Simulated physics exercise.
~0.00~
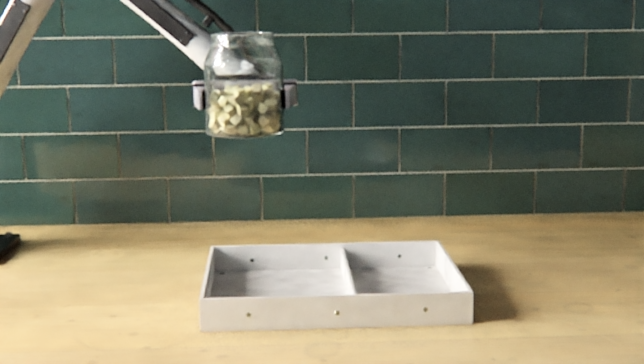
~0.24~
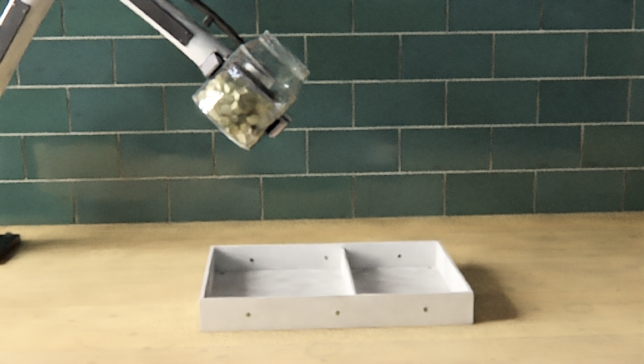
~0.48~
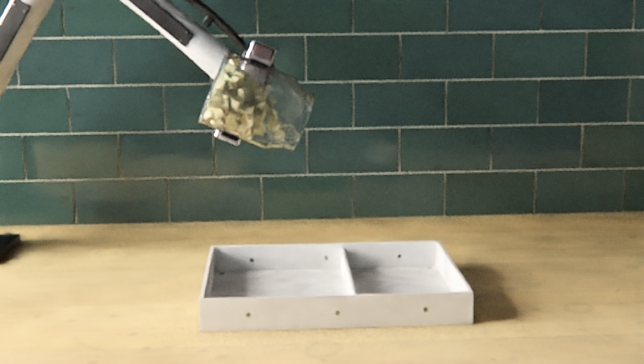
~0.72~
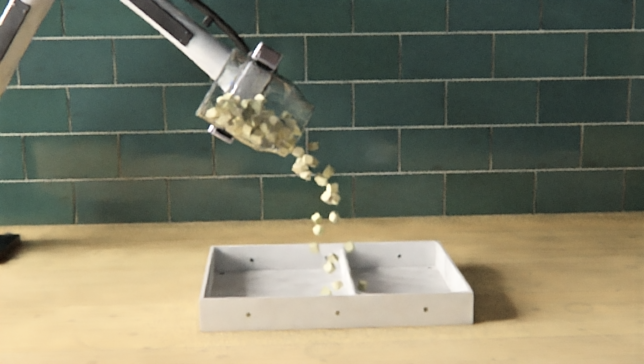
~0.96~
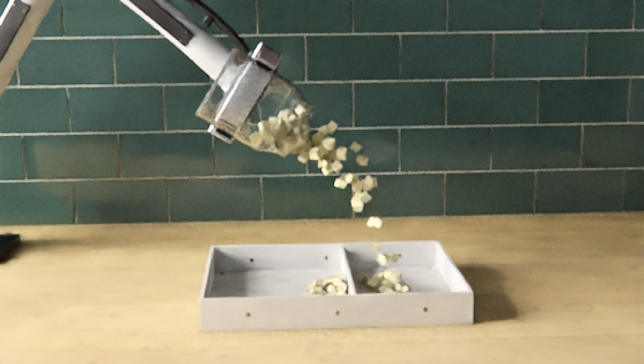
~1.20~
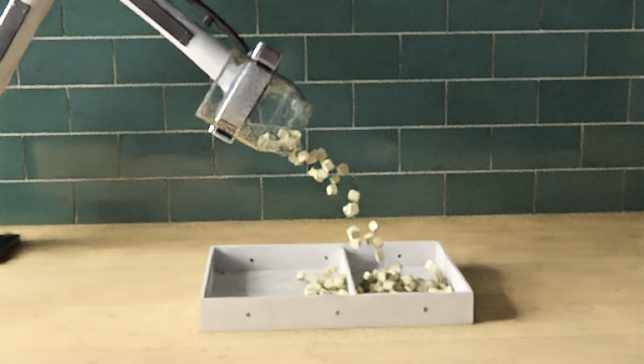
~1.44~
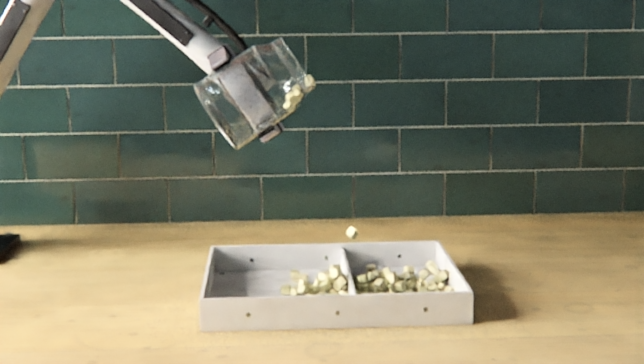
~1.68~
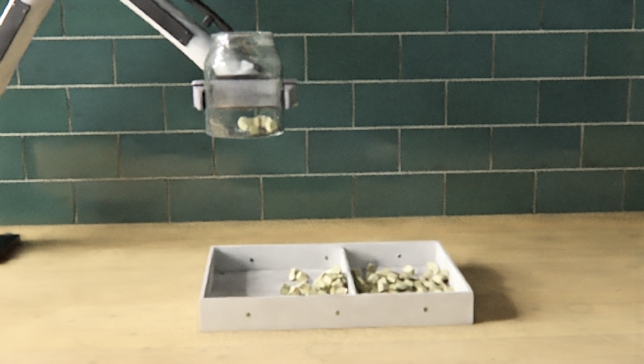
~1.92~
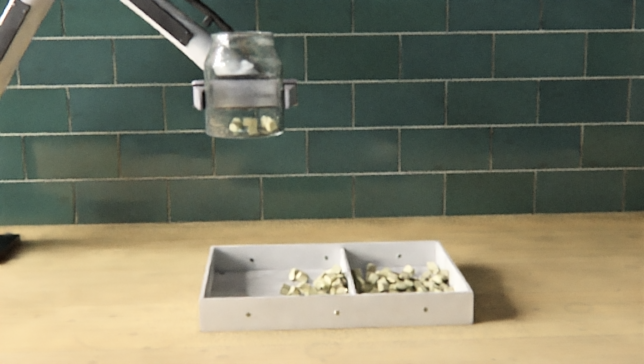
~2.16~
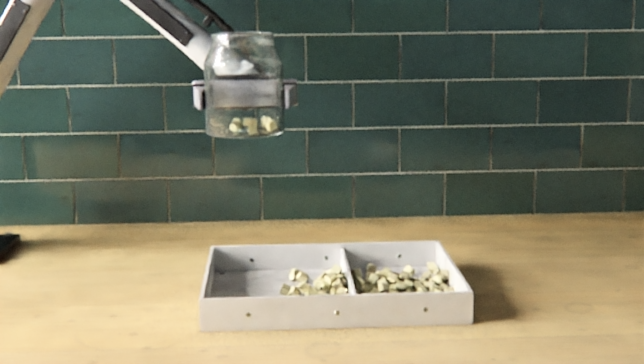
At first, a robotic arm holds an upright clear jar, partly filled with pale vegetable dice, above a light grey two-part tray on a wooden table, with green tiles behind. The arm tips the jar to the right until its mouth points downward, and dice begin tumbling out near the tray's divider. The stream shifts rightward, dropping most pieces into the right section and a smaller pile into the left. The jar then swings back upright as a last piece falls. Finally it hangs still with a few dice left inside, and both sections hold dice, the right one more.
